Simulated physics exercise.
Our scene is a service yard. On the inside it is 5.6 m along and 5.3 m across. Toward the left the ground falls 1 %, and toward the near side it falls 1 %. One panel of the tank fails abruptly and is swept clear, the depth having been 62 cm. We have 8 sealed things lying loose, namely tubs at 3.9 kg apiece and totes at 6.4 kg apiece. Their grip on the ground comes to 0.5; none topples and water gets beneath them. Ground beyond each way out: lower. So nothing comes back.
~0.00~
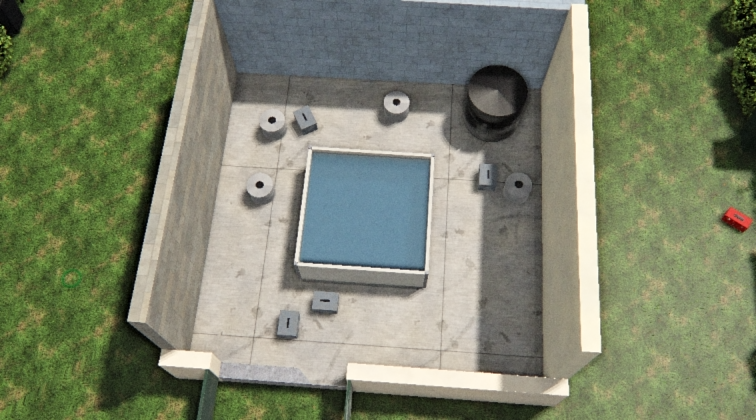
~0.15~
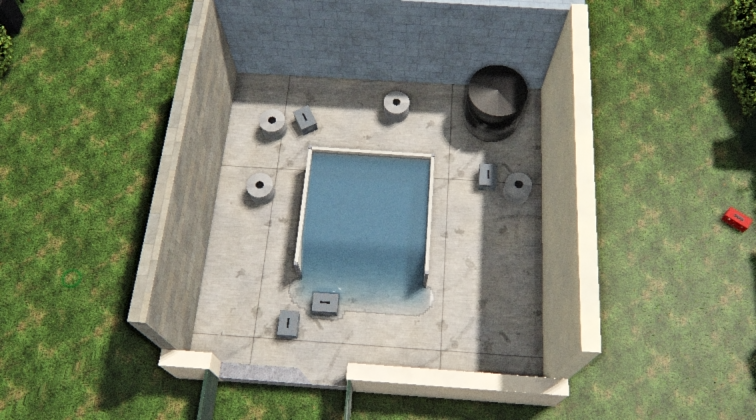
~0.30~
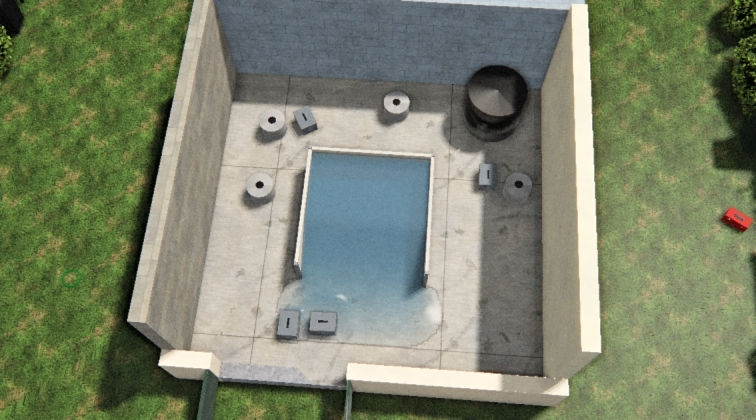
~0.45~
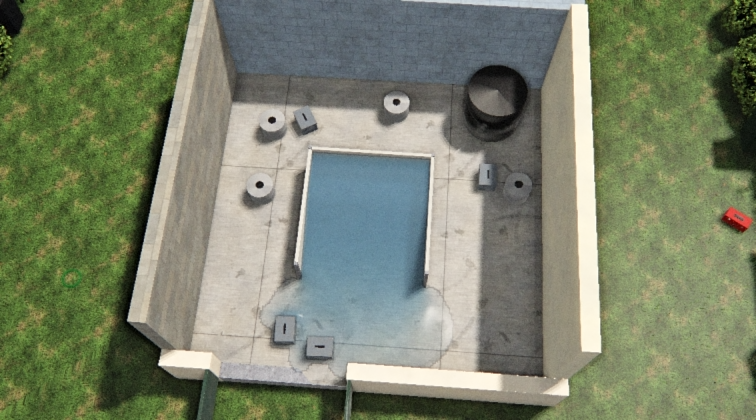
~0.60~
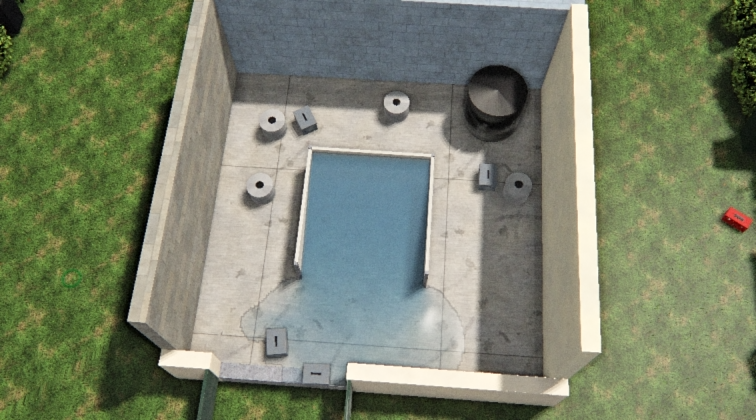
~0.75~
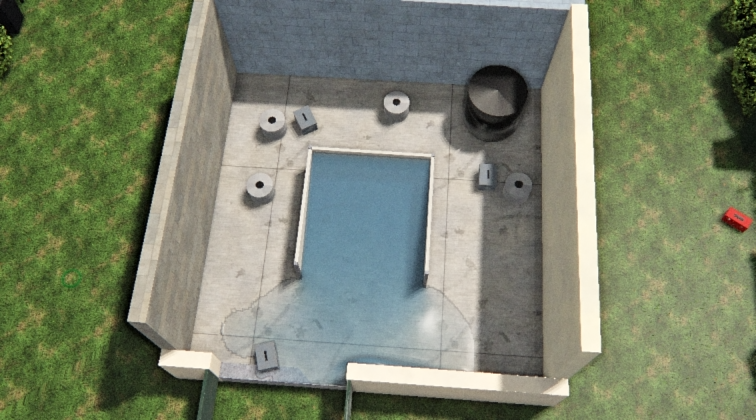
Water spreads from the tank's open near side and pushes two gray blocks toward the gateway.
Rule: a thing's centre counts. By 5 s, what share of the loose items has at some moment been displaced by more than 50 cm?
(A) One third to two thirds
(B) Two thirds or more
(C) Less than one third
Option A: One third to two thirds.
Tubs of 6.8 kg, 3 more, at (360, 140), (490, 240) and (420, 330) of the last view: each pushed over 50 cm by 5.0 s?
In the order asked: Below the mark; above the mark; above the mark.
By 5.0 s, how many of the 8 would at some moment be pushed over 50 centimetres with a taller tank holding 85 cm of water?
That would give 5.
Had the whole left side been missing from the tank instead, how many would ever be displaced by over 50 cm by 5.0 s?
Then it comes to 5.
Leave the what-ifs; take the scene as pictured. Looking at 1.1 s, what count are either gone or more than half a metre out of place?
Answer: 2.
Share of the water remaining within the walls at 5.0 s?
Around 56 per cent of the water is still in there.
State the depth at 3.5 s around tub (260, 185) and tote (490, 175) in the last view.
About 0 and 4 cm.
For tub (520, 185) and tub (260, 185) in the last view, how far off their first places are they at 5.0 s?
Shifts in order: 120 cm; 5 cm.
After 1.1 s 2 of 8 are over 50 cm from their spots; 0 afloat.
After 2.2 s 2 of 8 are over 50 cm from their spots; 0 afloat.
After 3.5 s 3 of 8 are over 50 cm from their spots; 1 afloat.
After 5.0 s 4 of 8 are over 50 cm from their spots, and 4 have been at some point; 1 afloat.
